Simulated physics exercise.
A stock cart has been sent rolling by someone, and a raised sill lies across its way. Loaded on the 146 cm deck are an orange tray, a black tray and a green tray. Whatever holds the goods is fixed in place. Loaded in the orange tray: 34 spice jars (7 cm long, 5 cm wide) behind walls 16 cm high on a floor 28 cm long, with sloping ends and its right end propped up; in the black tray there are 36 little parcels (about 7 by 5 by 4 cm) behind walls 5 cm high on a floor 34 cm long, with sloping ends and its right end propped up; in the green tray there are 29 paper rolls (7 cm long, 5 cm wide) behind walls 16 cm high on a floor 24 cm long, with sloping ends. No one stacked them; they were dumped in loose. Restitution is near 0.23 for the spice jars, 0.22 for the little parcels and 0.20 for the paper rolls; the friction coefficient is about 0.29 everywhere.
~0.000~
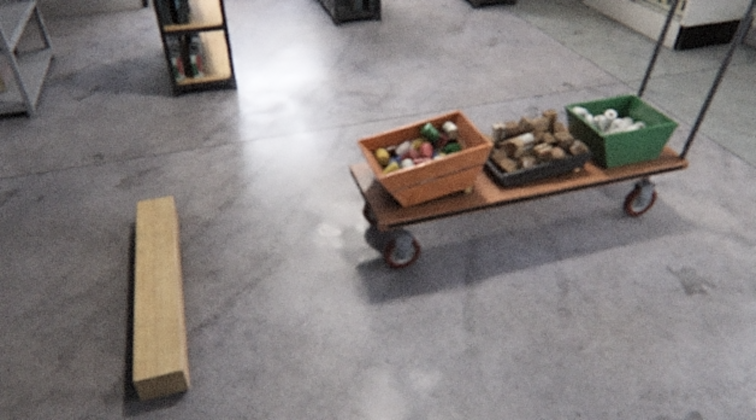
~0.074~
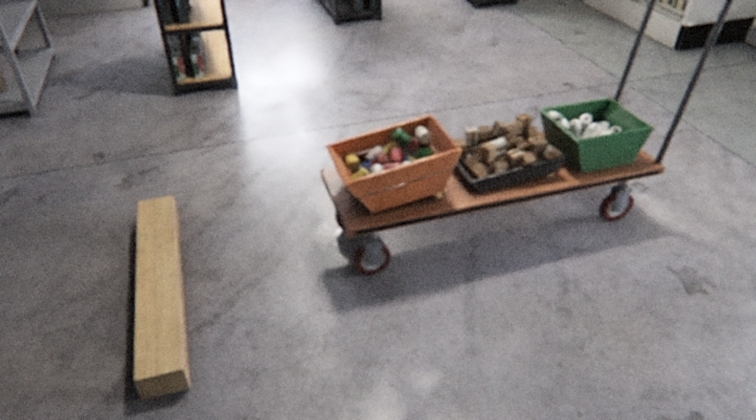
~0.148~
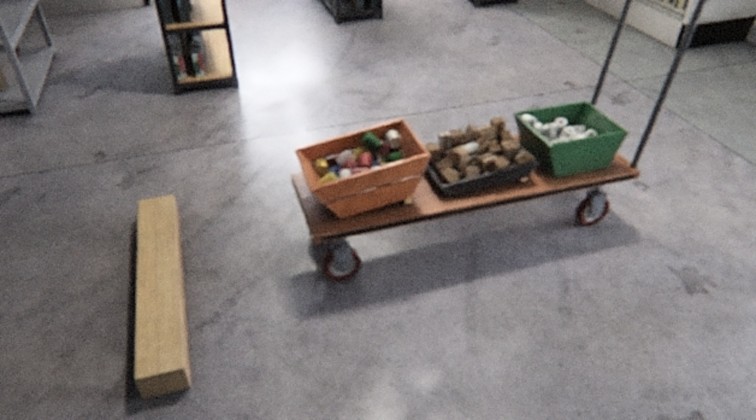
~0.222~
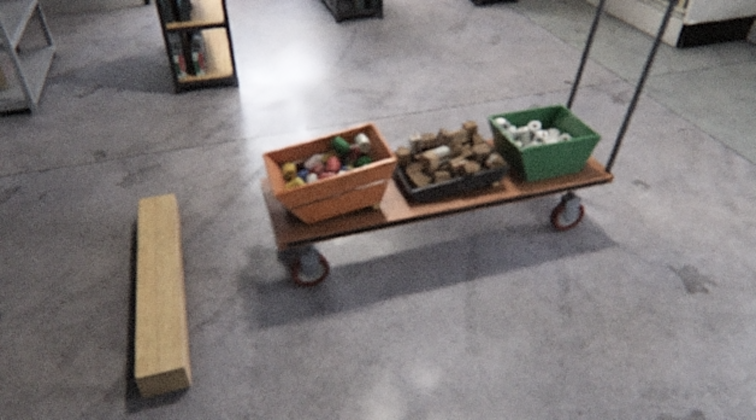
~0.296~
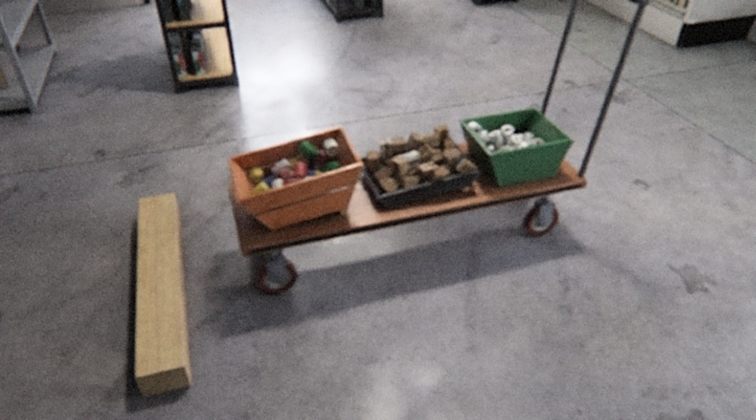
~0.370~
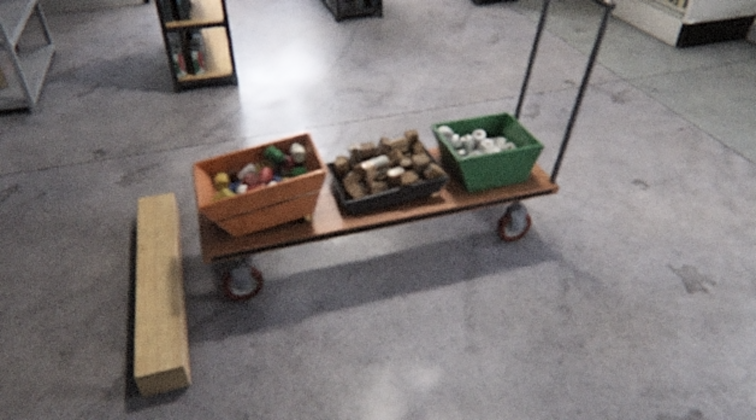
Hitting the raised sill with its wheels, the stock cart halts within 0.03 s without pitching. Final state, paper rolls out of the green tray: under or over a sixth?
Under.
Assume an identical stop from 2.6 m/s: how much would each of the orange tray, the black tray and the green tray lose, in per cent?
Then the orange tray sheds 20 per cent of its load, the black tray 50 per cent, and the green tray 10 per cent.
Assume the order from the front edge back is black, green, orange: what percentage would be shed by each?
In that arrangement the orange tray sheds 0 per cent of its load, the black tray 40 per cent, and the green tray 0 per cent.
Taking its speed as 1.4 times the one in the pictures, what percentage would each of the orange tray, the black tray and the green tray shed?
Then the orange tray sheds 10 per cent, the black tray 50 per cent, and the green tray 0 per cent.
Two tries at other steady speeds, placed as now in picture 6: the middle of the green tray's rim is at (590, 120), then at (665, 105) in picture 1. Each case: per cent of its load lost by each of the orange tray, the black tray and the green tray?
Orange tray 0 and 10, black tray 10 and 50, green tray 0 and 0 per cent.
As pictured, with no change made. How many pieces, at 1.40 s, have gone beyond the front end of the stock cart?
Approx. 0 pieces ahead of the front edge.
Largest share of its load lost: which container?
The black tray is the one.
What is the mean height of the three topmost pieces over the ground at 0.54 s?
50 cm.
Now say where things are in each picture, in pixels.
In the first frame (places track the rim corner closest to us here), green tray (607, 135); orange tray (380, 177); 83 cm to go; all still inside.
In the second frame, green tray (580, 140); orange tray (347, 183); 70 cm to go.
In the third frame, green tray (552, 144); orange tray (312, 188); 56 cm to go.
In the fourth frame, green tray (523, 149); orange tray (276, 194); 43 cm to go.
In the fifth frame, green tray (493, 154); orange tray (239, 200); 29 cm to go.
In the sixth frame, green tray (462, 159); orange tray (200, 207); 16 cm to go; all still inside.
After 0.44 s, contact.
After 0.54 s, the orange tray has all 34, the black tray is down by 2 of 36 and the green tray has all 29.
After 0.66 s, the orange tray has all 34, the black tray is down by 6 of 36 and the green tray has all 29.
After 0.89 s, the orange tray has all 34, the black tray is down by 10 of 36 and the green tray has all 29.
Final count (at 1.40 s), the orange tray has all 34, the black tray is down by 10 of 36 and the green tray has all 29. Asked share, 0 of 29, 0 per cent.
